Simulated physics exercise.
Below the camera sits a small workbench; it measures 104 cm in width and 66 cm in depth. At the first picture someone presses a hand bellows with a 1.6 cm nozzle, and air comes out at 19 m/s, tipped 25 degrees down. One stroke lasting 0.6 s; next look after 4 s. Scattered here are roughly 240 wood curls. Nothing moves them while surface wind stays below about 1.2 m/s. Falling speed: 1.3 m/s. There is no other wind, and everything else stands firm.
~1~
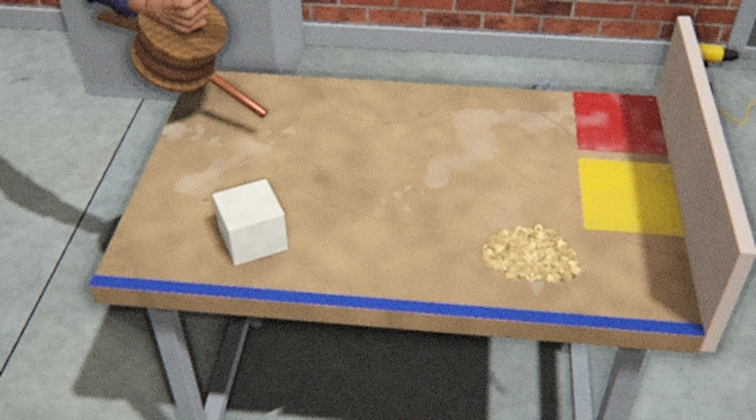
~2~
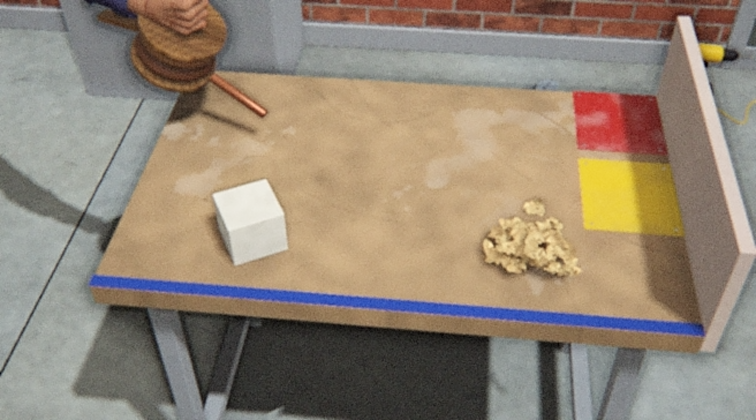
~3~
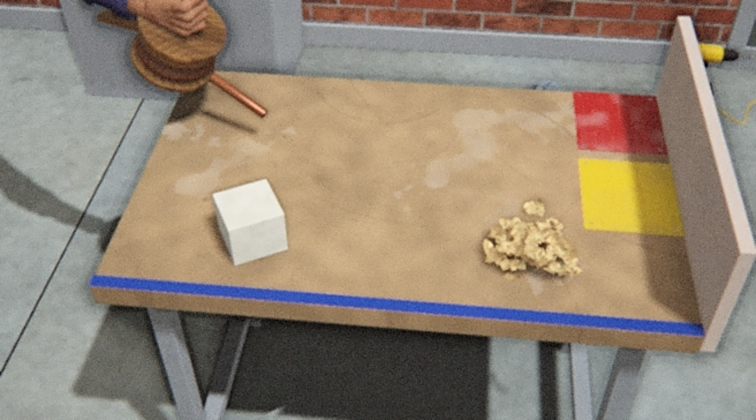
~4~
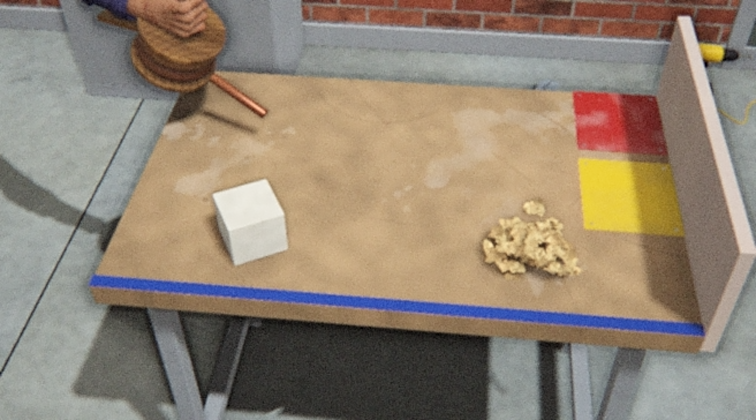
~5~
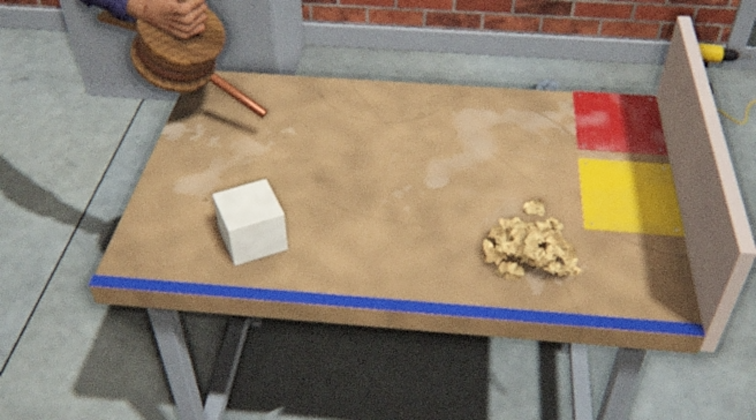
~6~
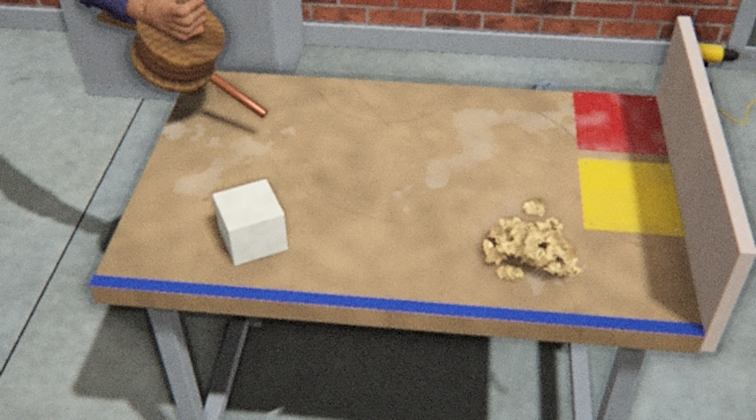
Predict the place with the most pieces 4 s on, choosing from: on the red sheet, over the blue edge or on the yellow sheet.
I would say the blue place has the most.
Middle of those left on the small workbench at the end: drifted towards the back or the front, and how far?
Net drift is to the fore by close to 5 cm.
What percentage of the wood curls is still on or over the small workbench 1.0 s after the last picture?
About 20 %.
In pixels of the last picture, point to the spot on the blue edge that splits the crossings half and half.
The middle of the crossings lies near (649, 332) in the last picture.
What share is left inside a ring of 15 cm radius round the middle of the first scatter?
Near 0 %.
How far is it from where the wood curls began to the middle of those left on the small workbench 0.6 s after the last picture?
Around 30 cm from the start.
Then, 0.6 s after the last picture, 0 % are on the yellow sheet, 67 % over the blue edge and 0 % on the red sheet; the middle of those left on the top is near (700, 303); 10 % are gone or lie where they will stay.
Then, 1.0 s after the last picture, 0 % are on the yellow sheet, 78 % over the blue edge and 0 % on the red sheet; the middle of those left on the top is near (698, 294); 99 % are gone or lie where they will stay.
Then, 2.0 s after the last picture, 0 % are on the yellow sheet, 78 % over the blue edge and 0 % on the red sheet; the middle of those left on the top is near (698, 294); 100 % are gone or lie where they will stay.
Then, 3.8 s after the last picture, at the end, 0 % are on the yellow sheet, 78 % over the blue edge and 0 % on the red sheet; the middle of those left on the top is near (698, 294).
